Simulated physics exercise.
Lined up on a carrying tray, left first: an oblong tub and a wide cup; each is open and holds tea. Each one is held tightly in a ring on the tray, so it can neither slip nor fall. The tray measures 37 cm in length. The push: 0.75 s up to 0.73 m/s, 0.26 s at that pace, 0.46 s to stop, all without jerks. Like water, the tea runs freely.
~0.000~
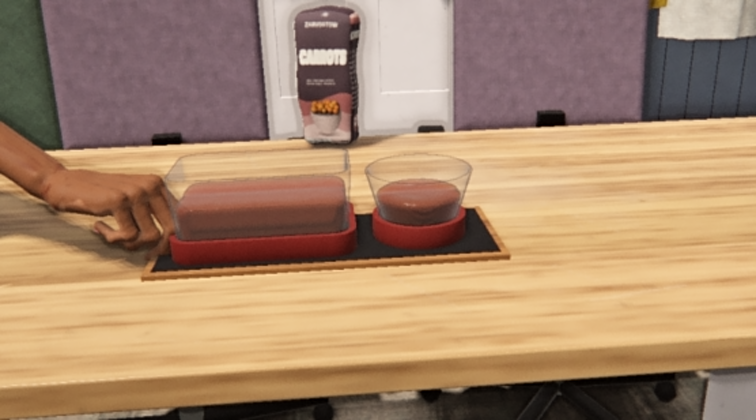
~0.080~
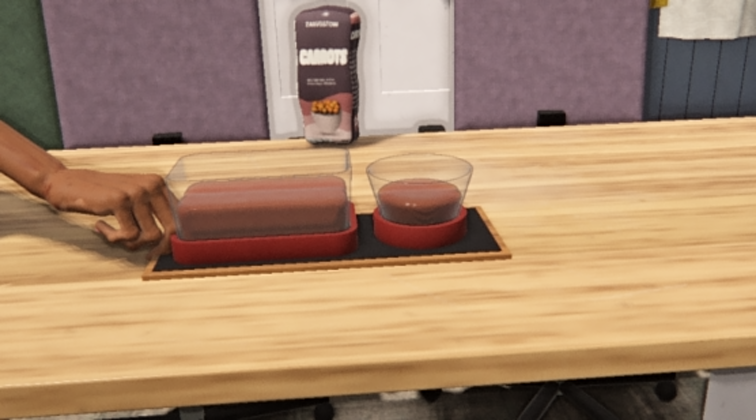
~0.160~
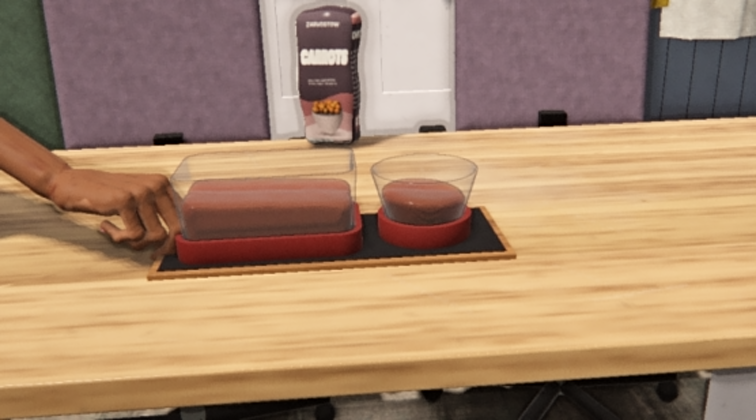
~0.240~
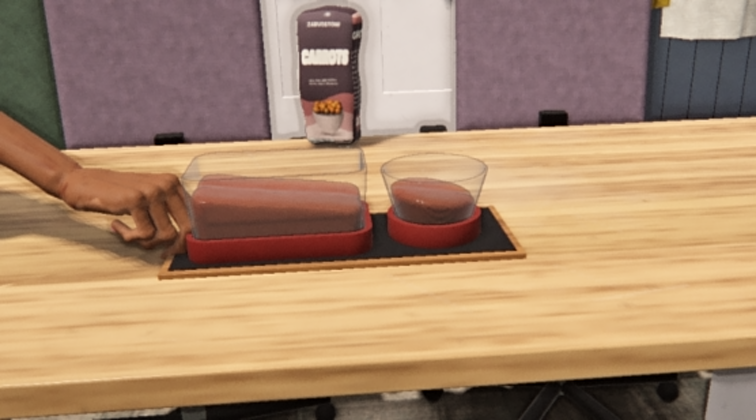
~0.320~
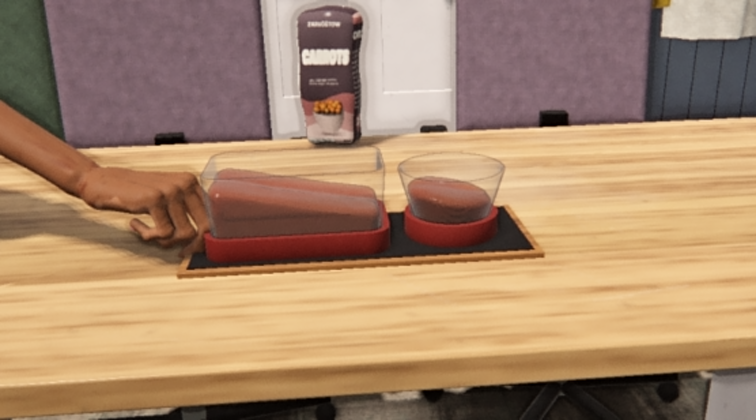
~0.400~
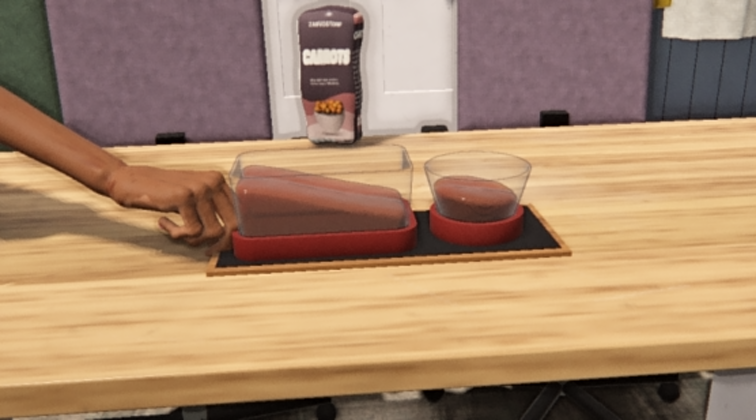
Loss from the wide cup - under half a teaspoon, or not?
I'd say nothing gets out.
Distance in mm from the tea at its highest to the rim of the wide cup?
Roughly 9 mm.
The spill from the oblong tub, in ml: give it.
I'd say around 30 ml all told.
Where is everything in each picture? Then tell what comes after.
In the first picture, 0.0 cm from the start; oblong tub, level (181, 195) left, (345, 186) right, rim (348, 161); wide cup, level (376, 191) left, (460, 187) right, rim (470, 167); the tea in the wide cup stands 24 mm below the rim.
In the second picture, 0.1 cm from the start; wide cup, level (376, 191) left, (460, 187) right.
In the third picture, 0.4 cm from the start; wide cup, level (380, 188) left, (463, 190) right.
In the fourth picture, 1.4 cm from the start; wide cup, level (389, 185) left, (472, 191) right.
In the fifth picture, 3.3 cm from the start; wide cup, level (407, 185) left, (489, 191) right.
In the sixth picture, 6.0 cm from the start; oblong tub, level (239, 176) left, (403, 197) right; wide cup, level (432, 184) left, (515, 189) right.
After 0.73 s the tray moves at 0.73 m/s; losses from the left are 0, 0 ml.
After 1.06 s the tray moves at 0.71 m/s; losses from the left are 0, 0 ml.
After 1.39 s the tray moves at 0.06 m/s; losses from the left are 11, 0 ml.
After 1.72 s the tray moves at 0.00 m/s; losses from the left are 16, 0 ml.
In the end losses from the left are 28, 0 ml.
